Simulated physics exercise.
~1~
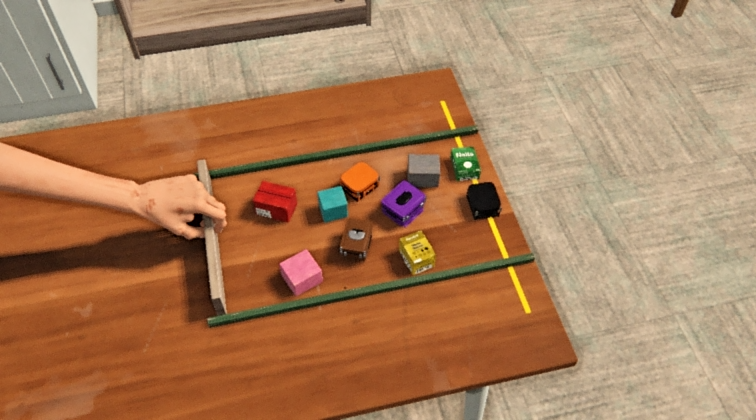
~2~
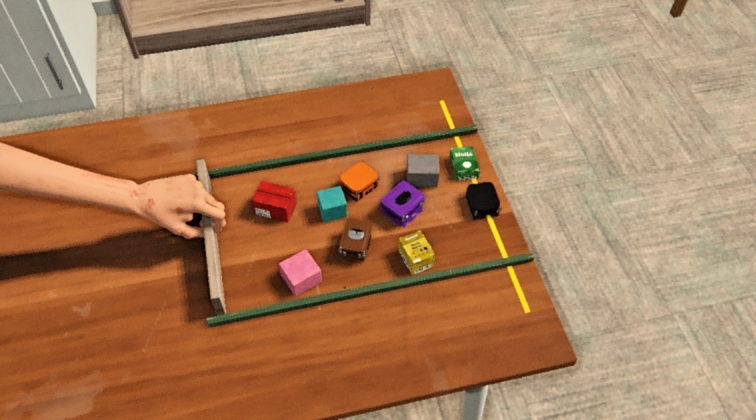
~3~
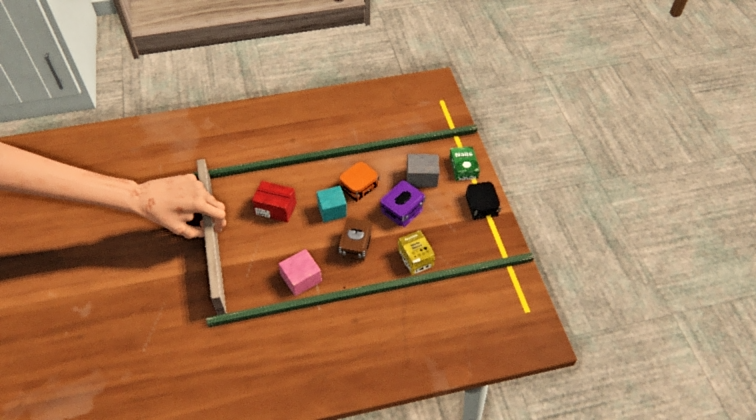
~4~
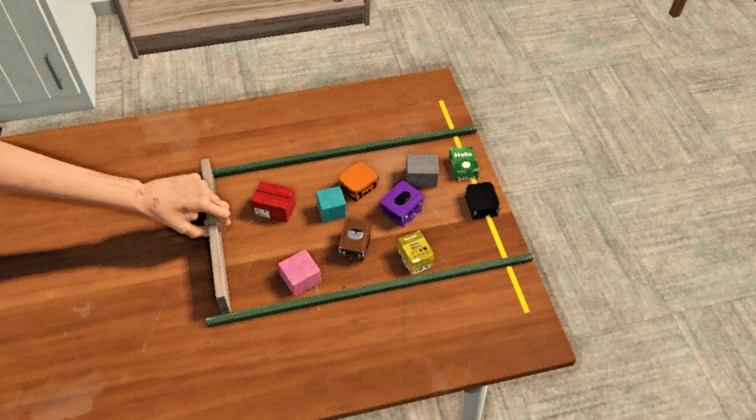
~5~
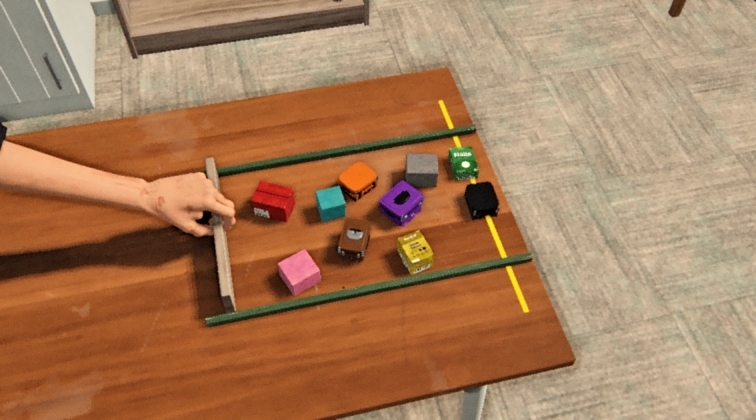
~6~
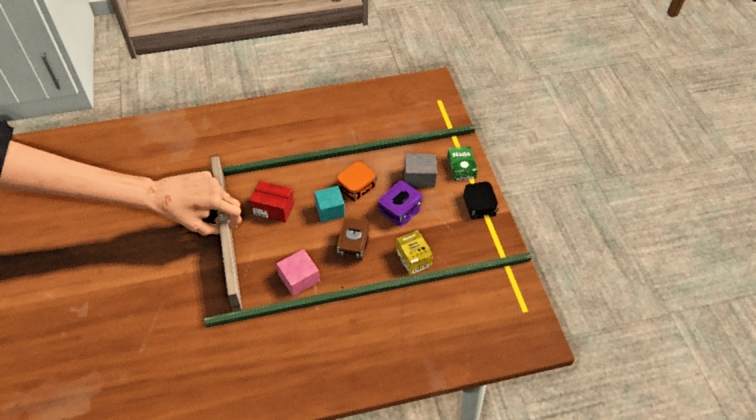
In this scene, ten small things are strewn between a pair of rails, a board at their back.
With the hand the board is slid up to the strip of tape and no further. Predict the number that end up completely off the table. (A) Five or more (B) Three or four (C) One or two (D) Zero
A.
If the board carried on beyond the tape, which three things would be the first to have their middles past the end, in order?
Green box, grey block, black case.
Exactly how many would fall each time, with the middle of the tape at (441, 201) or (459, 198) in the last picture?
The counts: 2 and 4.
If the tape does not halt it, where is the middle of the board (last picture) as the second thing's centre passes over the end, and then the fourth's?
First about (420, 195), next about (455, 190).
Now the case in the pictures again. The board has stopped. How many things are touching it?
Result: 4 in all.
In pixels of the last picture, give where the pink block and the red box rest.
About (513, 236), and the other about (481, 152).
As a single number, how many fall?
That totals 6.
Soon after, none off yet; black case at rest near (480, 201); green box at rest near (462, 163); grey block at rest near (420, 171).
After that, none off yet; black case at rest near (482, 200); green box tilting a little near (498, 158); grey block displaced well along near (473, 161).
In the end, the number that fall off is five or more; gone, orange case, yellow box, purple case, grey block, green box and black case.
